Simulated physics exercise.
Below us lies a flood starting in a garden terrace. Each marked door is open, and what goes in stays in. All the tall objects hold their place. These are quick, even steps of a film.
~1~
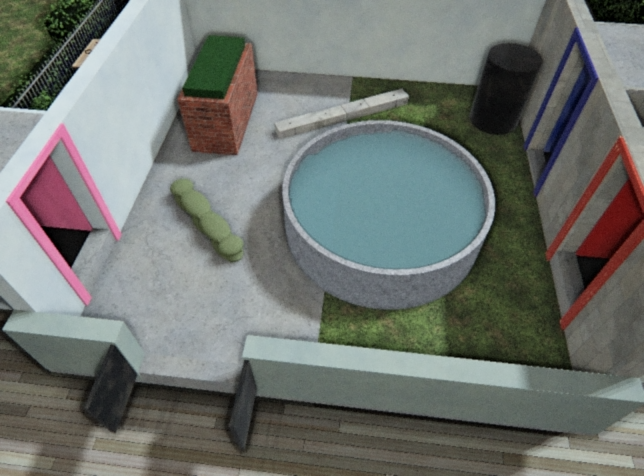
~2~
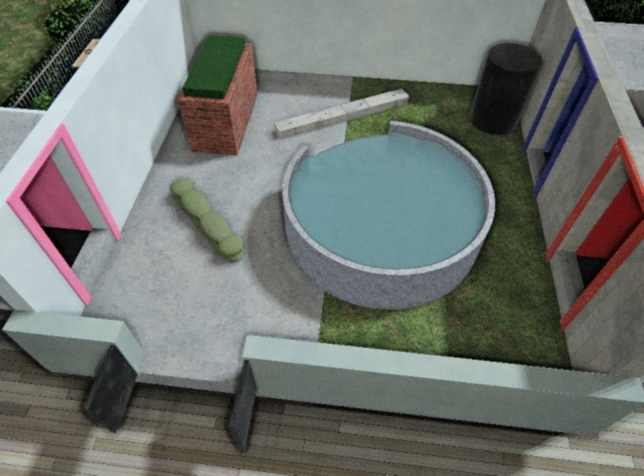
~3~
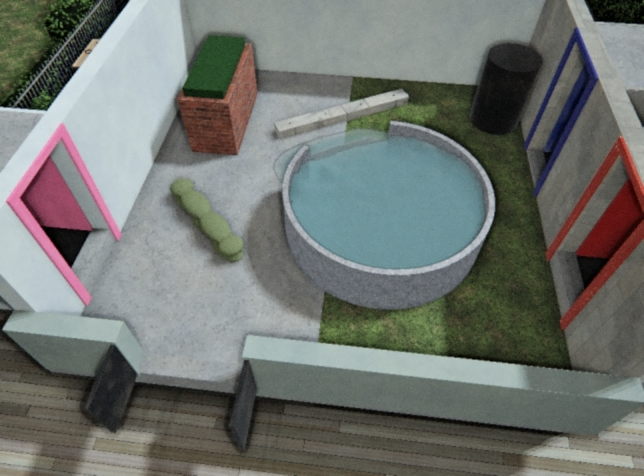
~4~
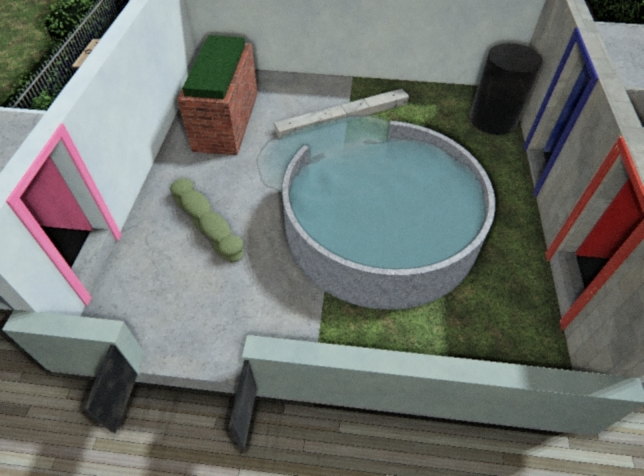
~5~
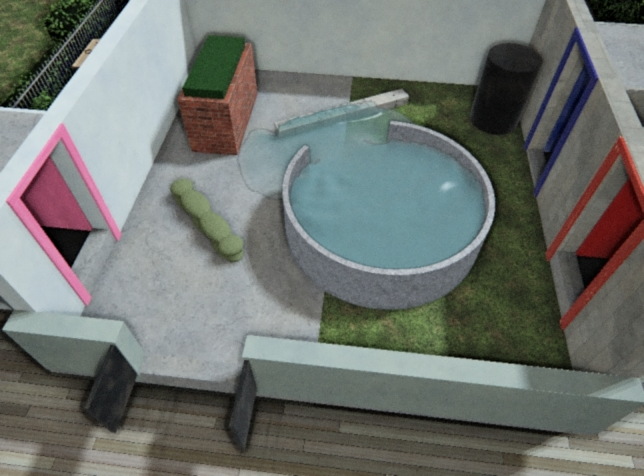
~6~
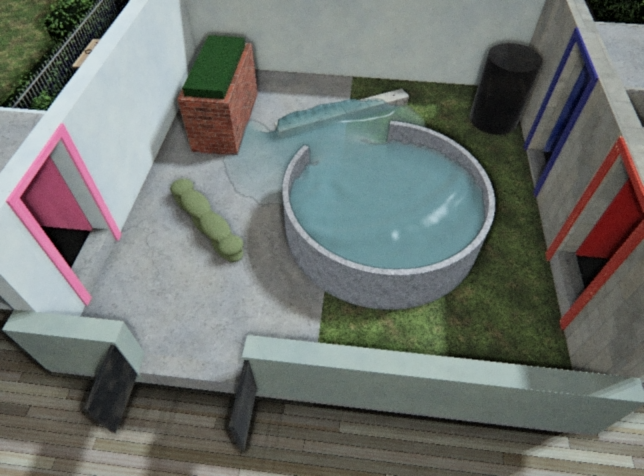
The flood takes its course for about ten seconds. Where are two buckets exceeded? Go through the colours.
In the end: The blue door takes more than that; the pink door stays under that; the red door stays under that.
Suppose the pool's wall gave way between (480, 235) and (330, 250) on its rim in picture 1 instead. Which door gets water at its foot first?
I say the one in red.
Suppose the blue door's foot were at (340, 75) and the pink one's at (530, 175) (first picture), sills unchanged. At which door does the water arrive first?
It is the blue-painted one.
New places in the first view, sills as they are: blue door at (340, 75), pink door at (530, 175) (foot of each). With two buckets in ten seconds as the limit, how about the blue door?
One by one: The blue one takes more.
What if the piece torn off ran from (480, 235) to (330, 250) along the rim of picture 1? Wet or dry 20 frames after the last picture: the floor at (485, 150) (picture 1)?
Answer: Flooded.
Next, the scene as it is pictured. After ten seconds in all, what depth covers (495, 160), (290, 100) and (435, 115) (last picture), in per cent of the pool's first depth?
In turn 14, 16 and 14 in a hundred.
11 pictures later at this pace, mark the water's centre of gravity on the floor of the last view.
Near (350, 176).
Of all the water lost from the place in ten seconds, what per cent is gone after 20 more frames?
I make it 0 per cent.
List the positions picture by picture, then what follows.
In the first frame, the round tank at (387, 192) is whole and still.
In the second frame, the front is at a hidden place, out from the gap on the round tank's far side.
In the third frame, the front is at a hidden place, out from the gap on the round tank's far side.
In the fourth frame, the front is at (266, 151), out from the gap on the round tank's far side.
In the fifth frame, water pours out on the round tank's far side and has run to (256, 133).
In the sixth frame, the front is at (249, 122), out from the gap on the round tank's far side.
A moment on, water covers 30 % of the floor; the blue door not reached, the pink door not reached, the red door not reached.
Next, water covers 45 % of the floor; the blue door not reached, the pink door not reached, the red door not reached.
Then, water covers 65 % of the floor; the blue door wet at the sill, nothing in, the pink door wet at the sill, nothing in, the red door not reached.
Later, water covers 90 % of the floor; the blue door over two buckets in, the pink door wet at the sill, nothing in, the red door wet at the sill, nothing in.
In the end, water covers 95 % of the floor; the blue door far over two buckets in, the pink door wet at the sill, nothing in, the red door wet at the sill, nothing in.
